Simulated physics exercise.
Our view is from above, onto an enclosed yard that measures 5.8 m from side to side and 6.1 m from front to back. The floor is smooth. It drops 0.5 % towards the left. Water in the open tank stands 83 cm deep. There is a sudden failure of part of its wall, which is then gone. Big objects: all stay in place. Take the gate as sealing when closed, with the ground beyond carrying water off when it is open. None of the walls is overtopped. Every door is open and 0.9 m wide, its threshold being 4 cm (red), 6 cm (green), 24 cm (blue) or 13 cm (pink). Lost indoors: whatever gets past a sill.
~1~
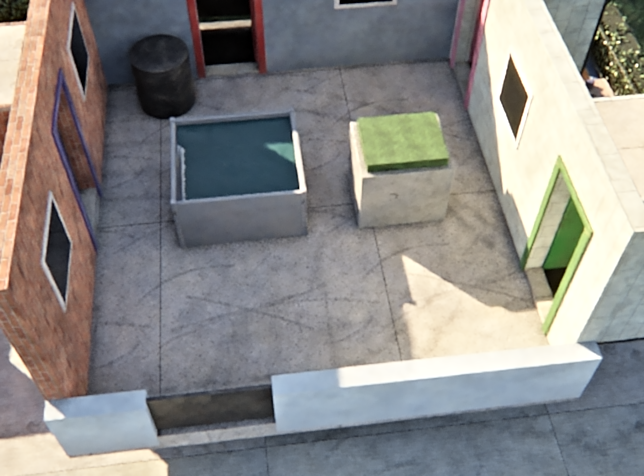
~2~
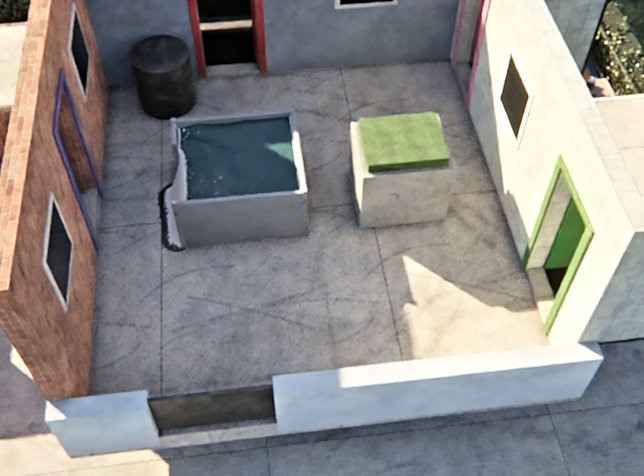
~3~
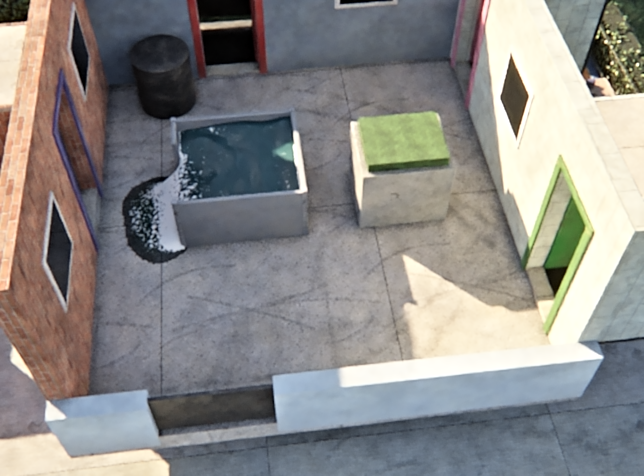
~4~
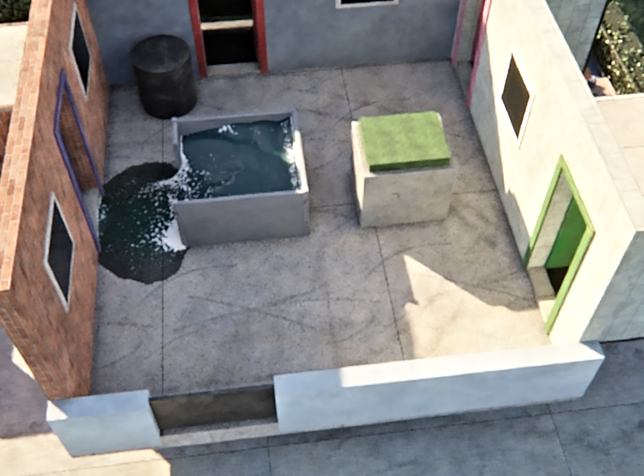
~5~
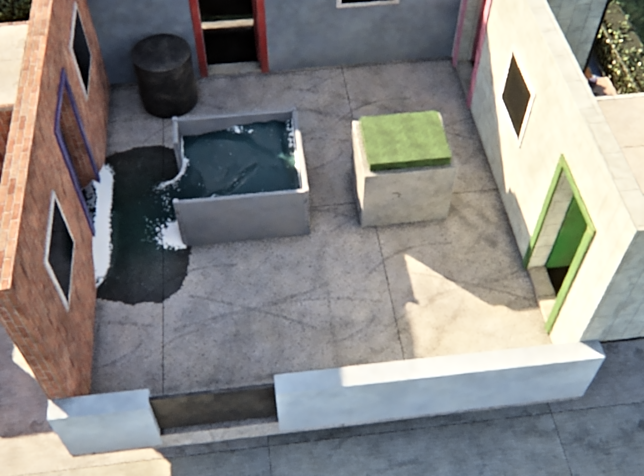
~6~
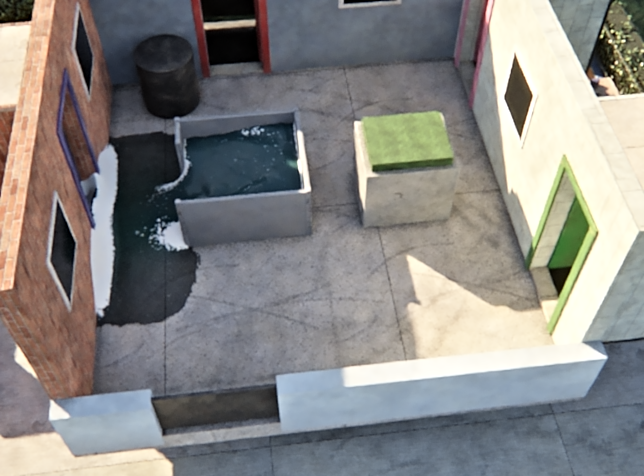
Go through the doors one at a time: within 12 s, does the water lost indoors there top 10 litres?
My prediction: At the red door the total will be lower than the limit; at the green door the total will be higher than the limit; at the blue door the total will be higher than the limit; at the pink door the total will be lower than the limit.
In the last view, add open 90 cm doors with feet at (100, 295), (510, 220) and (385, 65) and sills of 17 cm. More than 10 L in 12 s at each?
More, less, less.
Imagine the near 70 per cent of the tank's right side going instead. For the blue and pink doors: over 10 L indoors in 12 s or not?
Compared with the limit, blue is lower and pink is lower.
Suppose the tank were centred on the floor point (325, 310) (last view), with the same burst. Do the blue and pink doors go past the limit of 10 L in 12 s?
Blue: Within limit; pink: Within limit.
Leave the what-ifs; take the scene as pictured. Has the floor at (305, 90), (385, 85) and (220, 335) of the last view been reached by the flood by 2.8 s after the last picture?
Status of the three spots: Inundated, free of it, inundated.
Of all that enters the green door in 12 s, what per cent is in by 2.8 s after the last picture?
That works out near 0%.
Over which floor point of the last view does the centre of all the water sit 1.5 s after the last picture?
Near (181, 228).
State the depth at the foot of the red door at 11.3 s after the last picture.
Roughly 7.0 cm deep.
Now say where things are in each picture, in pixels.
The first frame shows still water, 83 cm deep, in the open tank at (236, 158).
In the second frame, water pours out at (183, 203) and has run 0.6 m, to (172, 188); typically 7 cm deep outside, 83 cm at the open tank's back.
In the third frame, the front is at (135, 194), 0.9 m from the gap at (183, 203); 0.9 m2 of floor is under water; 80 cm left at the back of the open tank.
In the fourth frame, water pours out at (184, 205) and has run 1.4 m, to (103, 191); typically 10 cm deep outside, 72 cm at the open tank's back.
In the fifth frame, the front is at (98, 291), 1.7 m from the gap at (185, 204); 3.0 m2 of floor is under water; 71 cm left at the back of the open tank.
In the sixth frame, water pours out at (187, 204) and has run 2.1 m, to (98, 322); typically 9 cm deep outside, 68 cm at the open tank's back.
Then, 0.7 s after the last picture water covers 20 % of the floor and is deepest (50 cm) near (103, 235); red door not reached, green door not reached, blue door 49 cm at the sill, 121 L in, pink door not reached.
Then, 1.5 s after the last picture water covers 30 % of the floor and is deepest (35 cm) near (92, 411); red door 3 cm at the sill, 0 L in, green door not reached, blue door 34 cm at the sill, 212 L in, pink door not reached.
Then, 2.8 s after the last picture water covers 55 % of the floor and is deepest (26 cm) near (110, 137); red door 2 cm at the sill, 0 L in, green door not reached, blue door 22 cm at the sill, 232 L in, pink door not reached.
Then, 6.3 s after the last picture water covers 95 % of the floor and is deepest (14 cm) near (444, 63); red door 2 cm at the sill, 0 L in, green door 9 cm at the sill, 28 L in, blue door 10 cm at the sill, 233 L in, pink door 12 cm at the sill, 0 L in.
Then, 11.3 s after the last picture water covers 100 % of the floor and is deepest (11 cm) near (200, 90); red door 7 cm at the sill, 3 L in, green door 5 cm at the sill, 37 L in, blue door 5 cm at the sill, 233 L in, pink door 6 cm at the sill, 0 L in.
